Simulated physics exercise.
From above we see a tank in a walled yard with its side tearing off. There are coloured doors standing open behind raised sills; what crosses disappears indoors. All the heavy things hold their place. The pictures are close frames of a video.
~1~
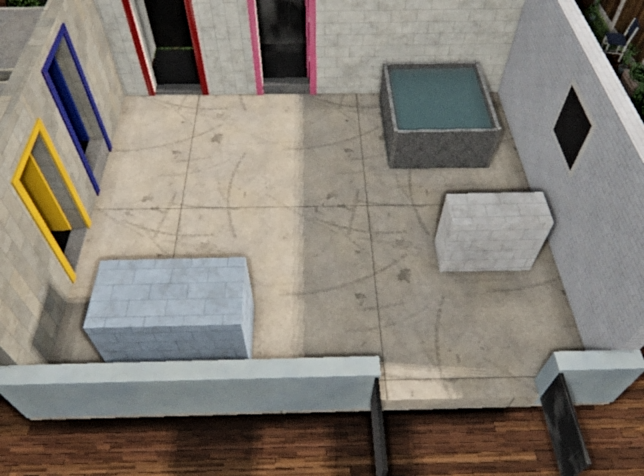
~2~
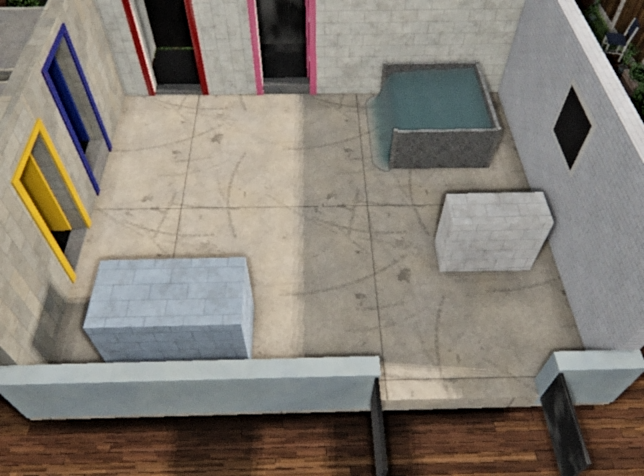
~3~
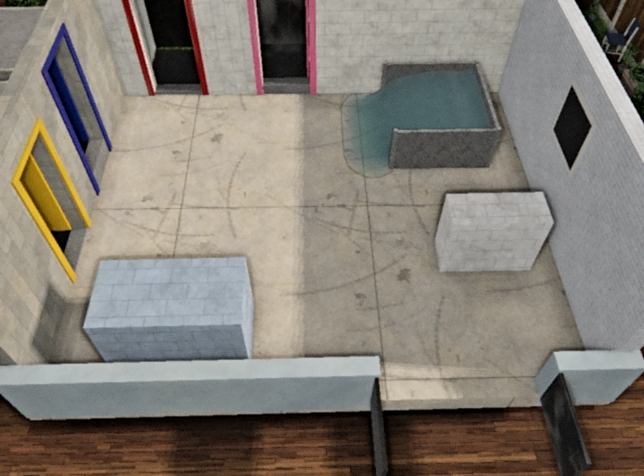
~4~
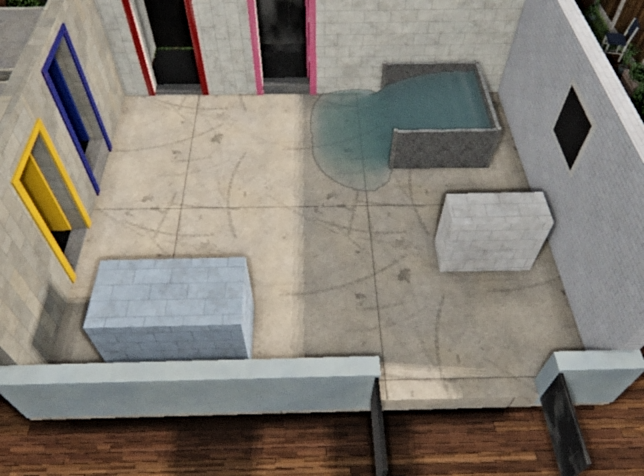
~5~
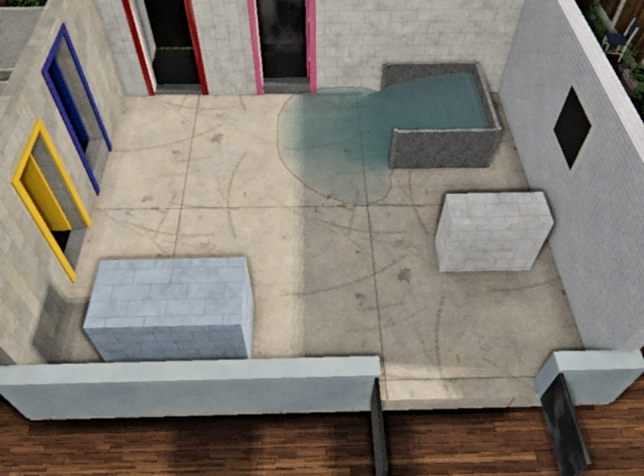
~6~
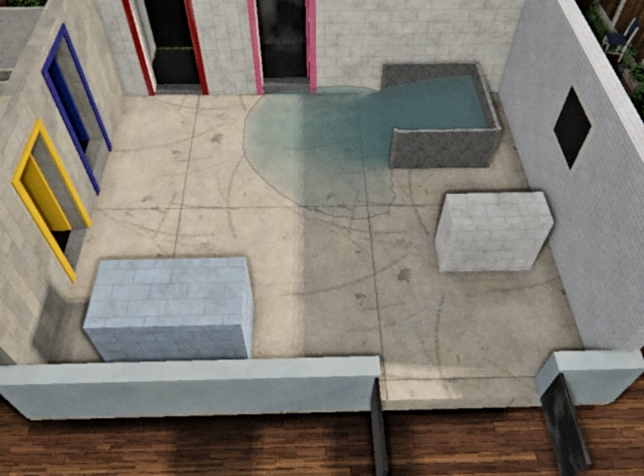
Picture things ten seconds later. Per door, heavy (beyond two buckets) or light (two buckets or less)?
Red door - heavy; blue door - light; pink door - light; yellow door - heavy.
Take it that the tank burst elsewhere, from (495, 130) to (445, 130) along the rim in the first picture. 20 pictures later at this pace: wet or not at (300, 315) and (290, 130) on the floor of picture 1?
Taking the two points in order, the first is waterlogged and the second is left dry.
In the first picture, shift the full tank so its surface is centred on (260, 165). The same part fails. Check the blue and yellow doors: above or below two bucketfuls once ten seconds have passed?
Briefly, blue ends up above while yellow ends up above.
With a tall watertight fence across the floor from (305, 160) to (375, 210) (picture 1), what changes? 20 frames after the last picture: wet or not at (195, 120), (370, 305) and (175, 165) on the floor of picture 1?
Log, spots one to three: Swamped; spared; swamped.
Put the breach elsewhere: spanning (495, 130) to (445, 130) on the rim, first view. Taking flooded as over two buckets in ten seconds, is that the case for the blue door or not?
The blue door falls short.
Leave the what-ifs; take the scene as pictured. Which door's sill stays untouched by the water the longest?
It's the yellow door.
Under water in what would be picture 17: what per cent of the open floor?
Close to 50 %.
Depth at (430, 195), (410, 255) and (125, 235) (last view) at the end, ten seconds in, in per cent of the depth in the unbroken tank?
My figures are about 4, 8 and 8 percent.
A moment on, water covers 40 % of the floor; the red door wet at the sill, nothing in, the blue door not reached, the pink door wet at the sill, nothing in, the yellow door not reached.
Next, water covers 50 % of the floor; the red door wet at the sill, nothing in, the blue door wet at the sill, nothing in, the pink door wet at the sill, nothing in, the yellow door wet at the sill, nothing in.
Then, water covers 55 % of the floor; the red door under two buckets in, the blue door wet at the sill, nothing in, the pink door wet at the sill, nothing in, the yellow door over two buckets in.
Later, water covers 70 % of the floor; the red door over two buckets in, the blue door wet at the sill, nothing in, the pink door wet at the sill, nothing in, the yellow door over two buckets in.
In the end, water covers 95 % of the floor; the red door over two buckets in, the blue door wet at the sill, nothing in, the pink door wet at the sill, nothing in, the yellow door far over two buckets in.
